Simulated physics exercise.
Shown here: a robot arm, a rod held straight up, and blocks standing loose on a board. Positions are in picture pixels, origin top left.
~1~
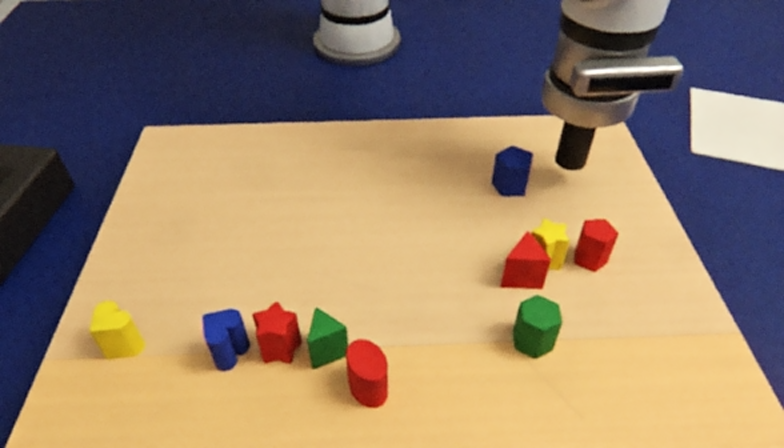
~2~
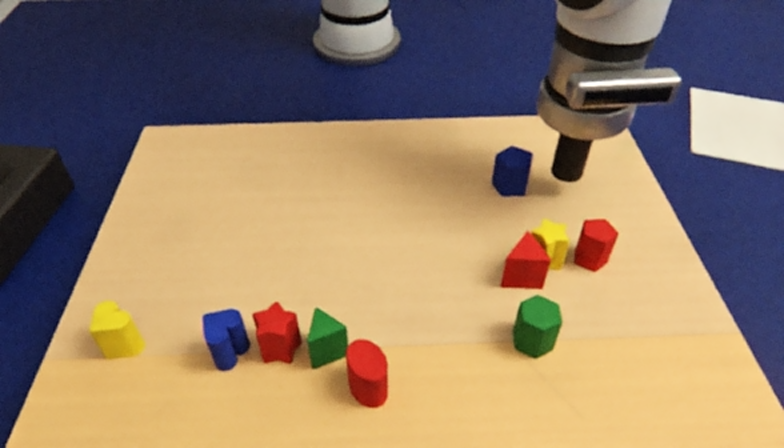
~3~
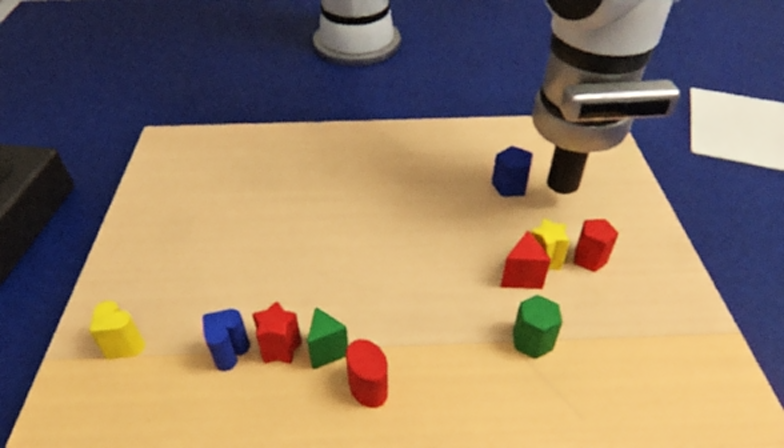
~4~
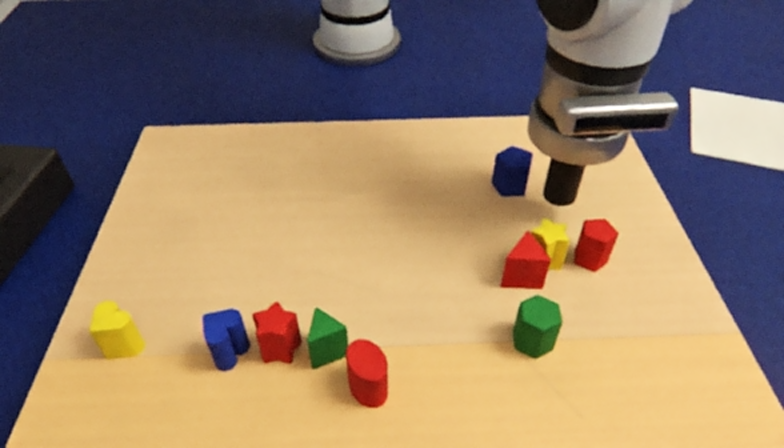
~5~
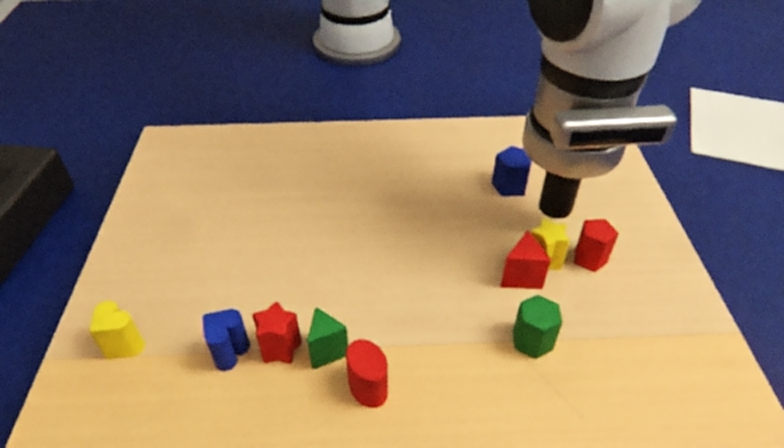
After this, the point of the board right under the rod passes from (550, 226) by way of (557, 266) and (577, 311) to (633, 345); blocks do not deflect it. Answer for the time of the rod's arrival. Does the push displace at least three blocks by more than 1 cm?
That would be a no.
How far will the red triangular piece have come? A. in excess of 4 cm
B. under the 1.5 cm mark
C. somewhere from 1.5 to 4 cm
Correct choice: C.
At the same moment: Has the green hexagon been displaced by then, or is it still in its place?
That block is going to be left alone.
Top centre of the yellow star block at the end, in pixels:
The top centre is at (548, 278).
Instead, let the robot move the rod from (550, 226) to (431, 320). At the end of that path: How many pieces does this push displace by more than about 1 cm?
Two blocks move more than 1 cm.
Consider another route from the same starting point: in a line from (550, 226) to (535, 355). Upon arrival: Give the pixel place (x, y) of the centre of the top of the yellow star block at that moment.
I'd guess (519, 346).
What follows on the original path. One third of the way, rod at (563, 248); red triangular piece at (520, 260); yellow star block at (549, 254), turned 20° clockwise.
Two thirds of the way, rod at (583, 293); red triangular piece at (513, 268), turned 35° clockwise; yellow star block at (548, 278), turned 65° clockwise.
At the end, rod at (641, 328); red triangular piece at (513, 268), turned 35° clockwise; green hexagon unmoved; yellow star block at (548, 278), turned 65° clockwise; red five-sided block unmoved.
